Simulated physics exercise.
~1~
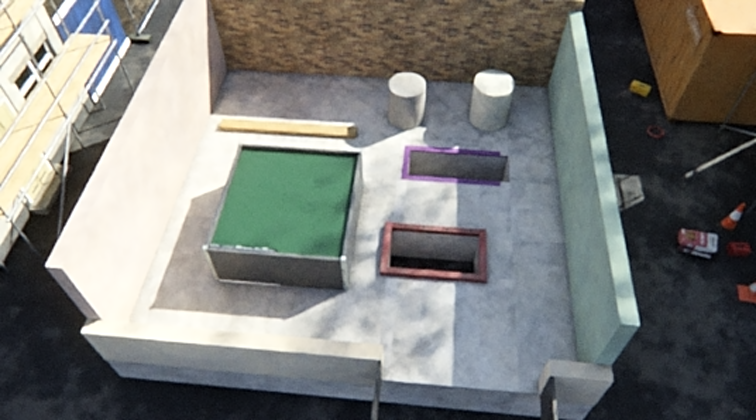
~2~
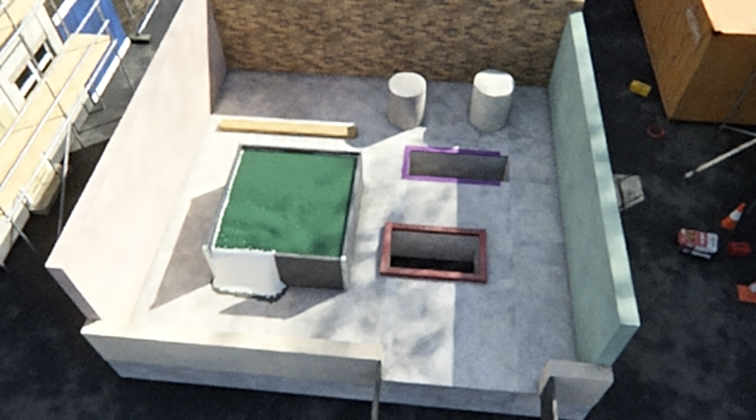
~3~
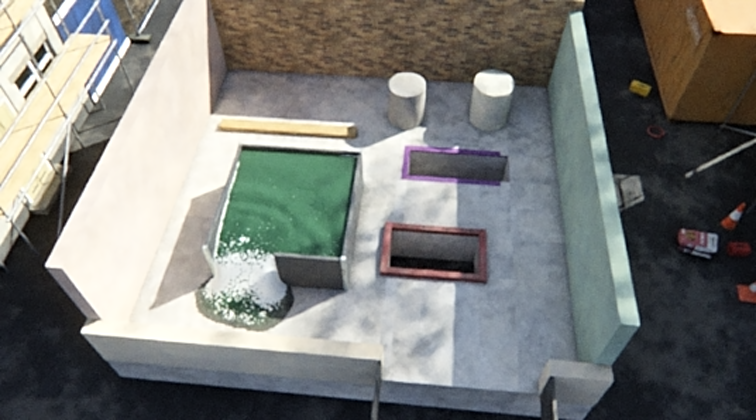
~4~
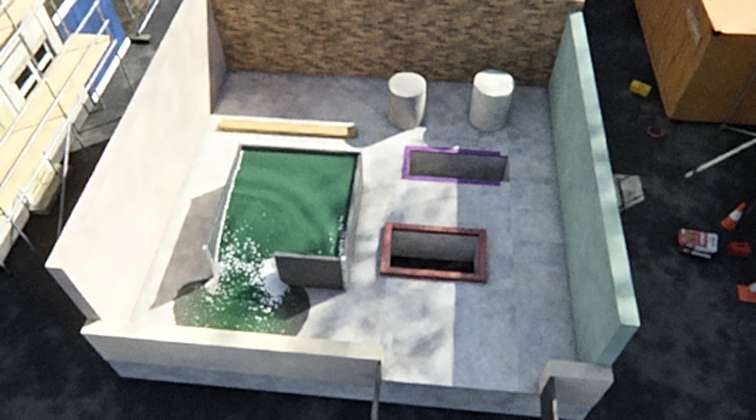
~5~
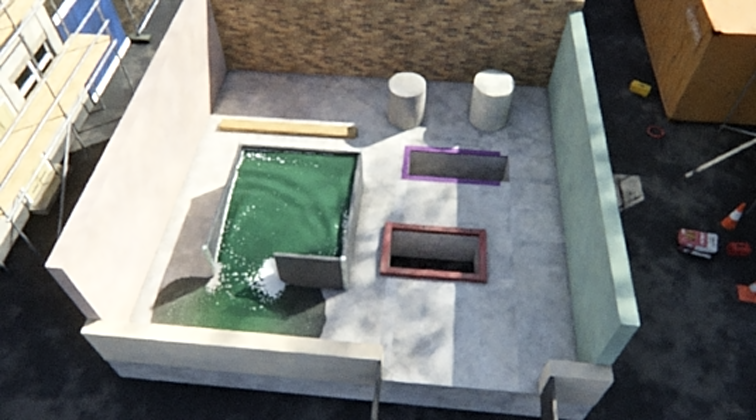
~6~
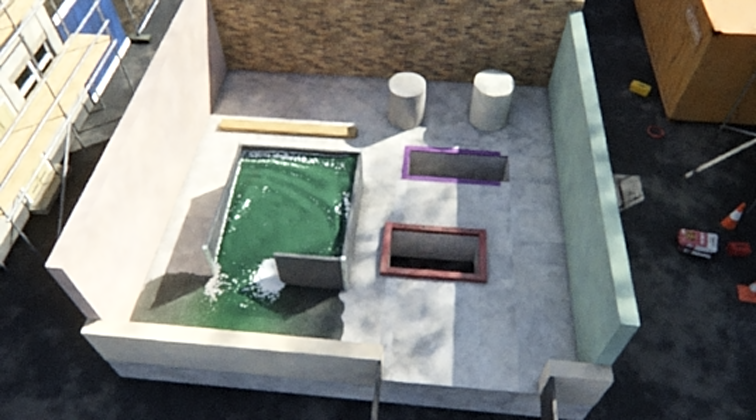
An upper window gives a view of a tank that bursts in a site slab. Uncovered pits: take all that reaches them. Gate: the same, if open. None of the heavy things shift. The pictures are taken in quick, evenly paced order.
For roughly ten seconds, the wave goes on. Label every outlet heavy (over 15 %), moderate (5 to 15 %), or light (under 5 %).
Labels: Gate - moderate, red pit - light, purple pit - moderate.
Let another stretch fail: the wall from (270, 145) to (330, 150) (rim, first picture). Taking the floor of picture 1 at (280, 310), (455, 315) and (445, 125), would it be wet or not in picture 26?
First spot spared, second spot spared, third spot submerged.
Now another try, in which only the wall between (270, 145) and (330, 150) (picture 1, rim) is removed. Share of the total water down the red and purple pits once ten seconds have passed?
Shares: Red at 0 percent, purple at 20 percent.
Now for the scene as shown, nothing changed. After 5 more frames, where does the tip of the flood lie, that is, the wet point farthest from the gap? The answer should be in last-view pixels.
I'd put it around (443, 370).
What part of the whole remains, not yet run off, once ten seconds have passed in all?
80 in a hundred.
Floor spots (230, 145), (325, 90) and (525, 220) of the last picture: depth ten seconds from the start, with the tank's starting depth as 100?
Respectively 16, 6 and 4 per cent.
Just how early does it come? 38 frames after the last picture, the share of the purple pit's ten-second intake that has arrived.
By then roughly 15 percent of the ten-second total is in.
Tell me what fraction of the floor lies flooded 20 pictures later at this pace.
About 55 in a hundred.
A moment on, water covers 15 % of the floor; the gate 0 %, the red pit 0 %, the purple pit 0 %.
Next, water covers 35 % of the floor; the gate 0 %, the red pit 0 %, the purple pit 0 %.
Then, water covers 55 % of the floor; the gate 1 %, the red pit 1 %, the purple pit 0 %.
Later, water covers 90 % of the floor; the gate 4 %, the red pit 1 %, the purple pit 1 %.
In the end, water covers 95 % of the floor; the gate 8 %, the red pit 1 %, the purple pit 10 %.
